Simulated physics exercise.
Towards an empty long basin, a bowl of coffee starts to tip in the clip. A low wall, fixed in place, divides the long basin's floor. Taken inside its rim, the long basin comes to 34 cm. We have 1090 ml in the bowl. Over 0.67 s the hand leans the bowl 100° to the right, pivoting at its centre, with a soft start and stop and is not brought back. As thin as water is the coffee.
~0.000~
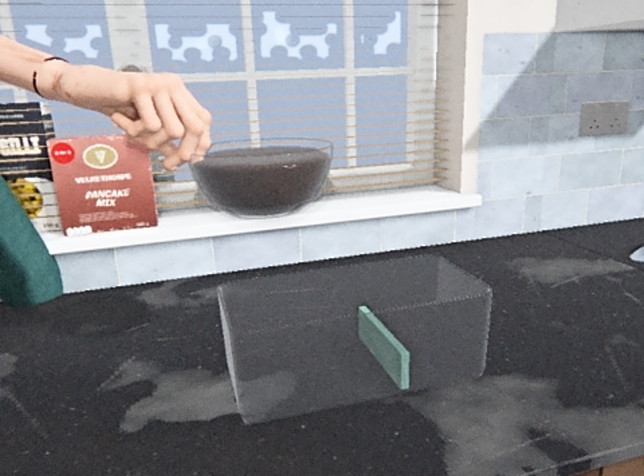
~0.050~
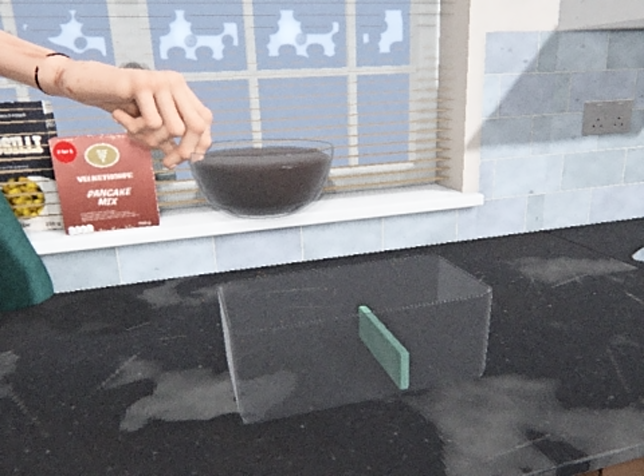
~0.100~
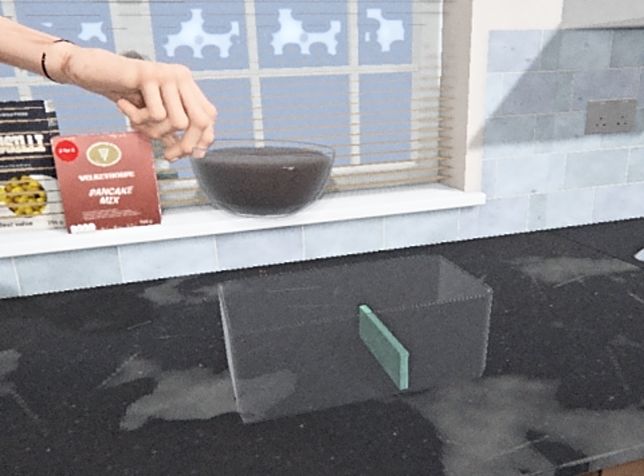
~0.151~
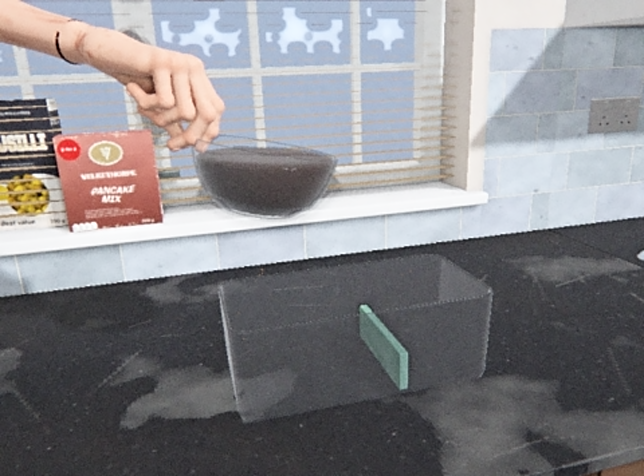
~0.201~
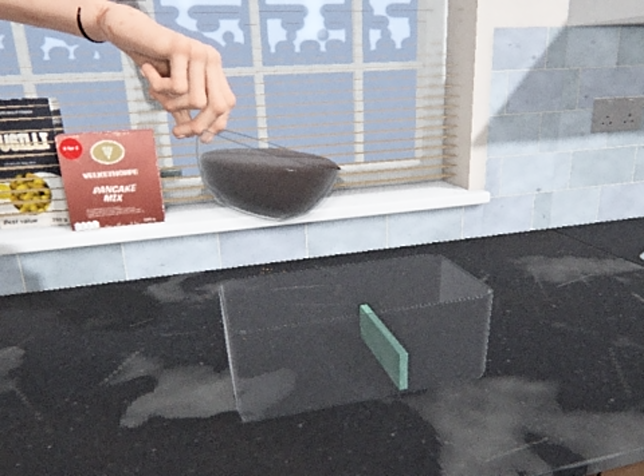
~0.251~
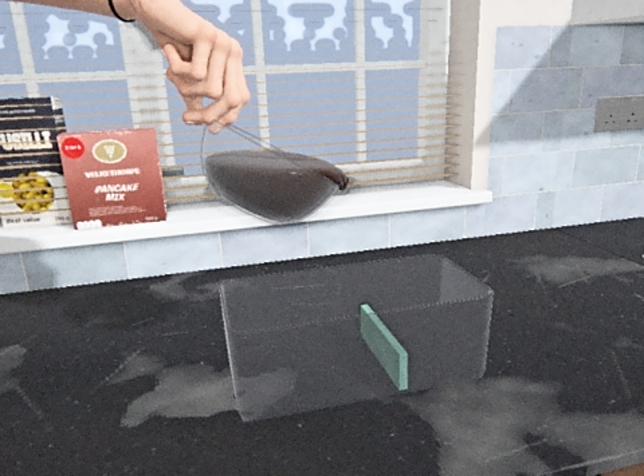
A hand tilts a clear bowl of dark coffee rightward, and a little crosses its rim.
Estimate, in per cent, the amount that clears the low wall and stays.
Roughly 38 percent.
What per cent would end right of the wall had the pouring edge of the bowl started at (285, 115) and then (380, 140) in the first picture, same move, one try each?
I'd expect close to 10 per cent and then close to 70 per cent.
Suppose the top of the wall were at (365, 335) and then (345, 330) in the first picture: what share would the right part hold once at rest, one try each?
I'd put it at about 55 per cent for the first and about 80 per cent for the second.
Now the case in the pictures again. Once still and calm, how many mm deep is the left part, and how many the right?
I'd expect close to 20 mm on the left and close to 22 mm on the right.
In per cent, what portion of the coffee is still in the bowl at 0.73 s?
Near 1 percent, more or less.
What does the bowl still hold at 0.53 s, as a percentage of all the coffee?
At that time about 16 in a hundred parts are still held.
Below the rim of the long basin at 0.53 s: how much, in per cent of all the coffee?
Fraction in basin: Approx. 38%.
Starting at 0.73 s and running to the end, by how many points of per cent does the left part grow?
I'd put it near 10 percent.
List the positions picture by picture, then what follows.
In the first picture, tilt 0°; pouring edge (329, 143); surface from (190, 162) to (326, 151); the long basin's rim runs from (224, 308) to (463, 272); the wall's top is at (381, 329).
In the second picture, tilt 1°; pouring edge (330, 145); surface from (190, 160) to (326, 152).
In the third picture, tilt 5°; pouring edge (332, 150); surface from (191, 158) to (327, 154).
In the fourth picture, tilt 12°; pouring edge (334, 158); surface from (195, 156) to (331, 157).
In the fifth picture, tilt 21°; pouring edge (335, 169); surface from (199, 157) to (332, 164); 2 per cent is over the edge.
In the sixth picture, tilt 31°; pouring edge (335, 182); surface from (204, 159) to (326, 172); 8 per cent is over the edge.
After 0.53 s the tilt is 89° and 17 per cent is still to pour, 10 is left of the wall and 28 right of it.
After 0.73 s the tilt is 100° and 1 per cent is still to pour, 49 is left of the wall and 36 right of it.
After 0.94 s the tilt is 100° and 0 per cent is still to pour, 58 is left of the wall and 38 right of it.
After 1.17 s the tilt is 100° and 0 per cent is still to pour, 59 is left of the wall and 38 right of it.
In the end 59 per cent lies left of the wall, 38 right of it and 3 outside.
